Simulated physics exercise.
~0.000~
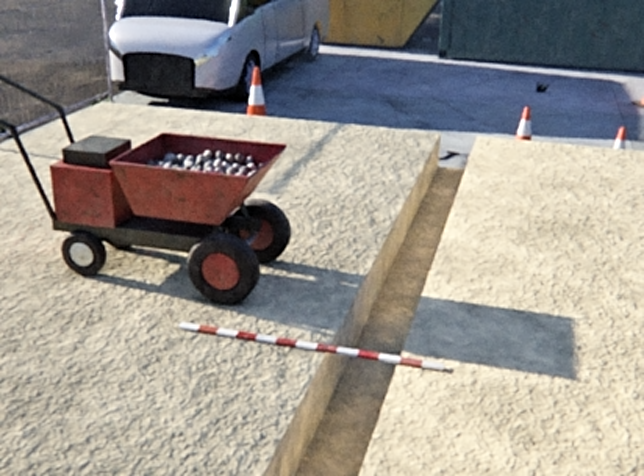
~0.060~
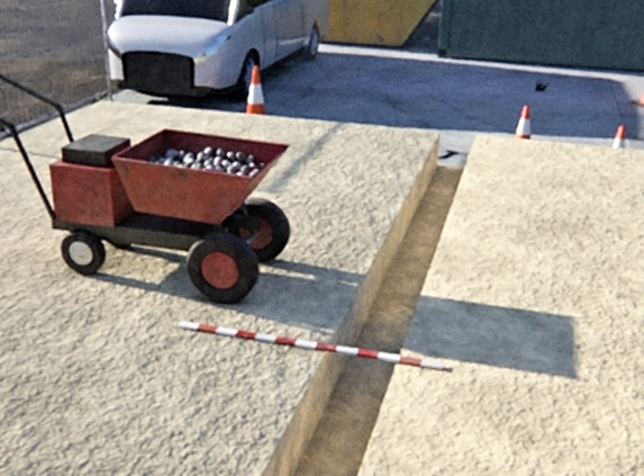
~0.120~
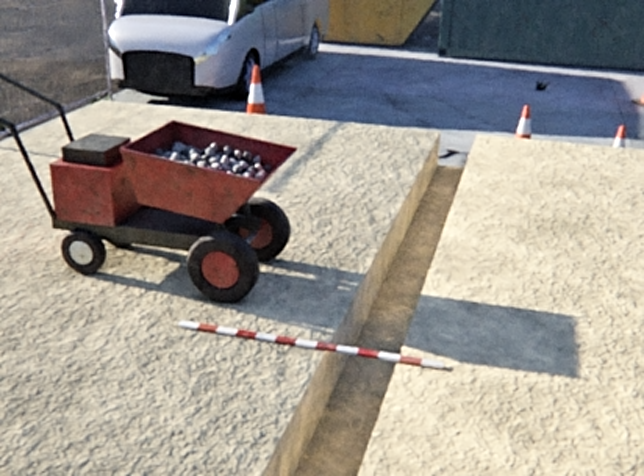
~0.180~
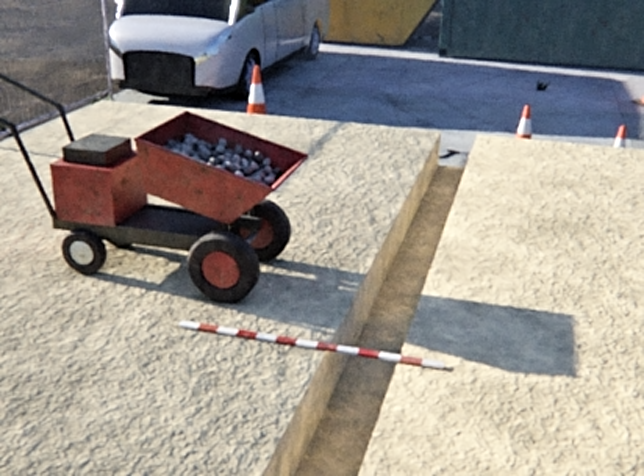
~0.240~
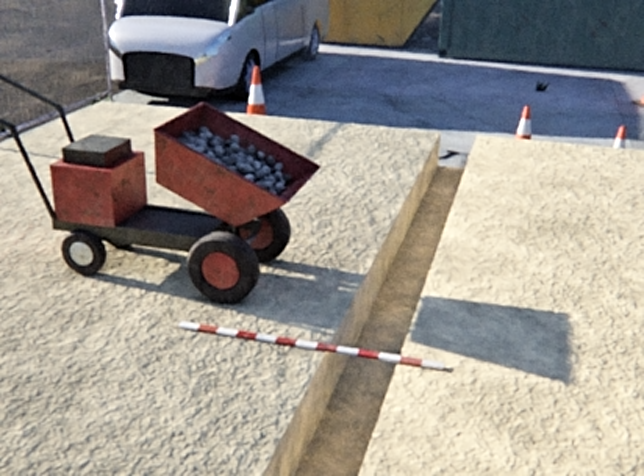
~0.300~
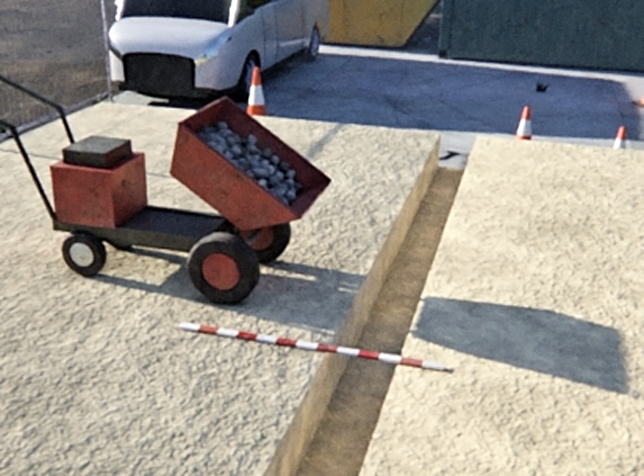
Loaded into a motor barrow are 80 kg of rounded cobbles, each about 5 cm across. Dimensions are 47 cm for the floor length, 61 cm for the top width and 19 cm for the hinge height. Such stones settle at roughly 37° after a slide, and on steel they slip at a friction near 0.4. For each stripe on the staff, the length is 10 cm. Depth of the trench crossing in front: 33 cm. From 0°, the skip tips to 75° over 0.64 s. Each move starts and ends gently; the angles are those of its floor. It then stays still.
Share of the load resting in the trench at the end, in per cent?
96 per cent.
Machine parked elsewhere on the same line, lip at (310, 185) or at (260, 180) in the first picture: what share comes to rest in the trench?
Result: Close to 35 then close to 90 per cent.
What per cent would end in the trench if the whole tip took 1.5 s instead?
In that case, around 95%.
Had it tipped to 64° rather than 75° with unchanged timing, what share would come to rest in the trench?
Trench share: Approx. 70%.
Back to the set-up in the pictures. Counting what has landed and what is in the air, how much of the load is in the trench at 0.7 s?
Around 25 per cent of it.
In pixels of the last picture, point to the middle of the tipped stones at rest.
Roughly at (385, 343).
After 0.5 s the floor is at 63°; 100 % in the skip; the foremost stones are at (314, 227).
After 0.7 s the floor is at 75°; 70 % in the skip, 3 % short of the trench, 27 % in the trench; the foremost stones are at (394, 310).
After 1.1 s the floor is at 75°; 14 % in the skip, 5 % short of the trench, 79 % in the trench, 2 % past the trench; the foremost stones are at (479, 315).
After 3.0 s the floor is at 75°; 0 % in the skip, 1 % short of the trench, 96 % in the trench, 2 % past the trench; the foremost stones are at (534, 327).
